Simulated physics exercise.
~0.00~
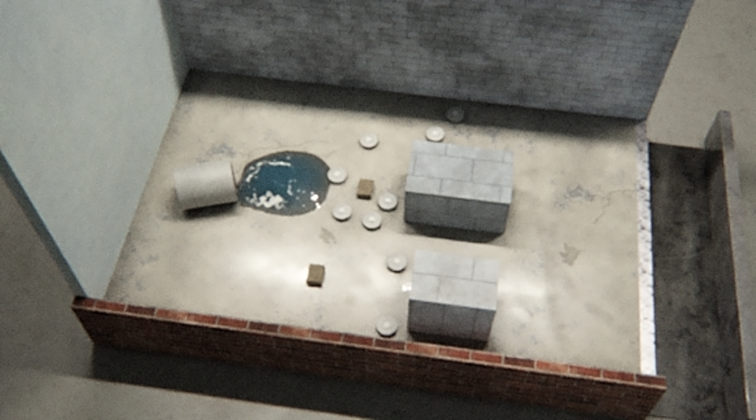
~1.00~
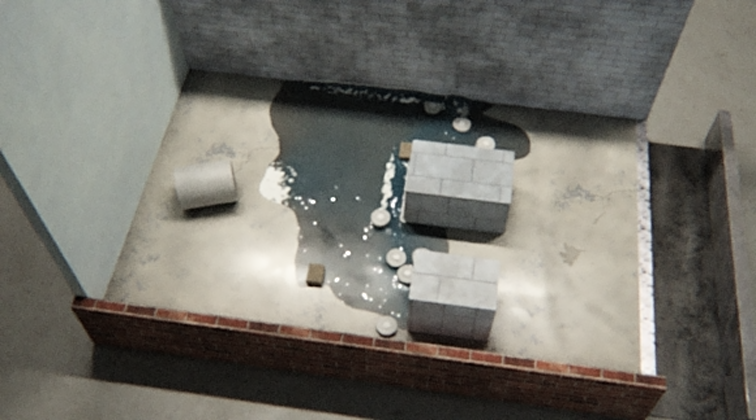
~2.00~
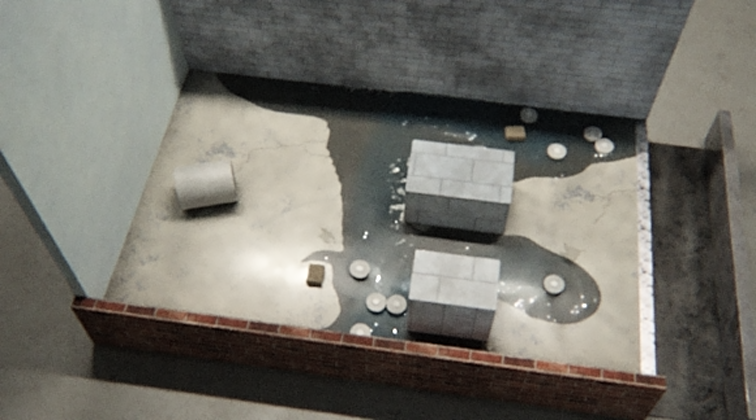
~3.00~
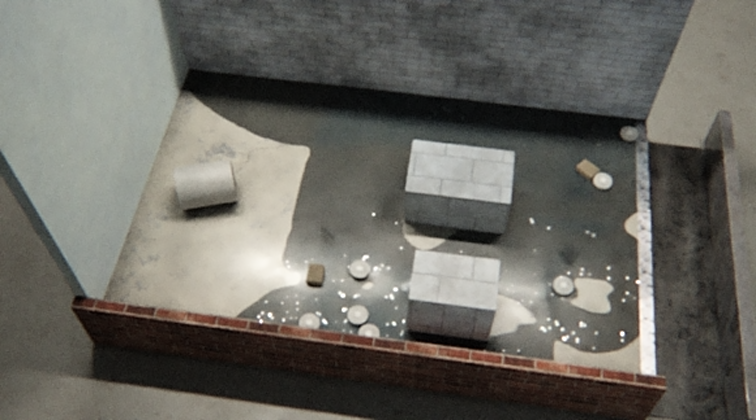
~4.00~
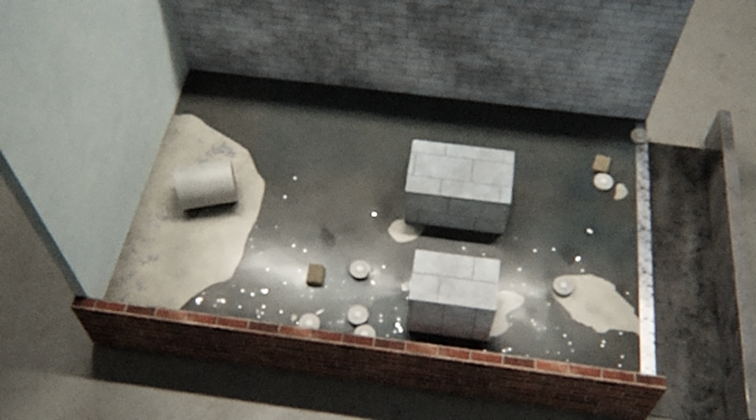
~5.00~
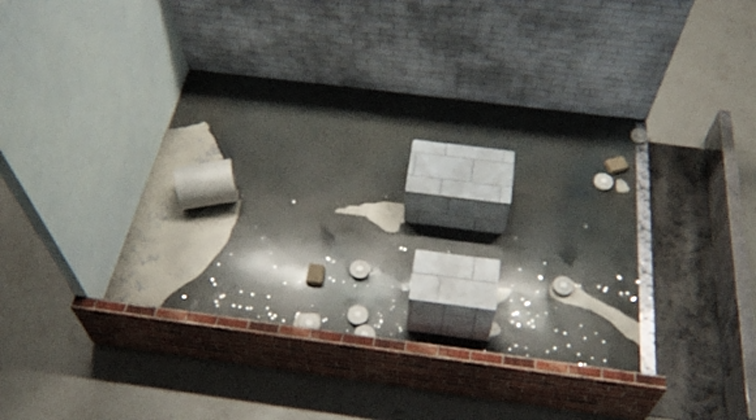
Water spreads from beside a drum, carrying white lids that settle across the mostly wet floor.
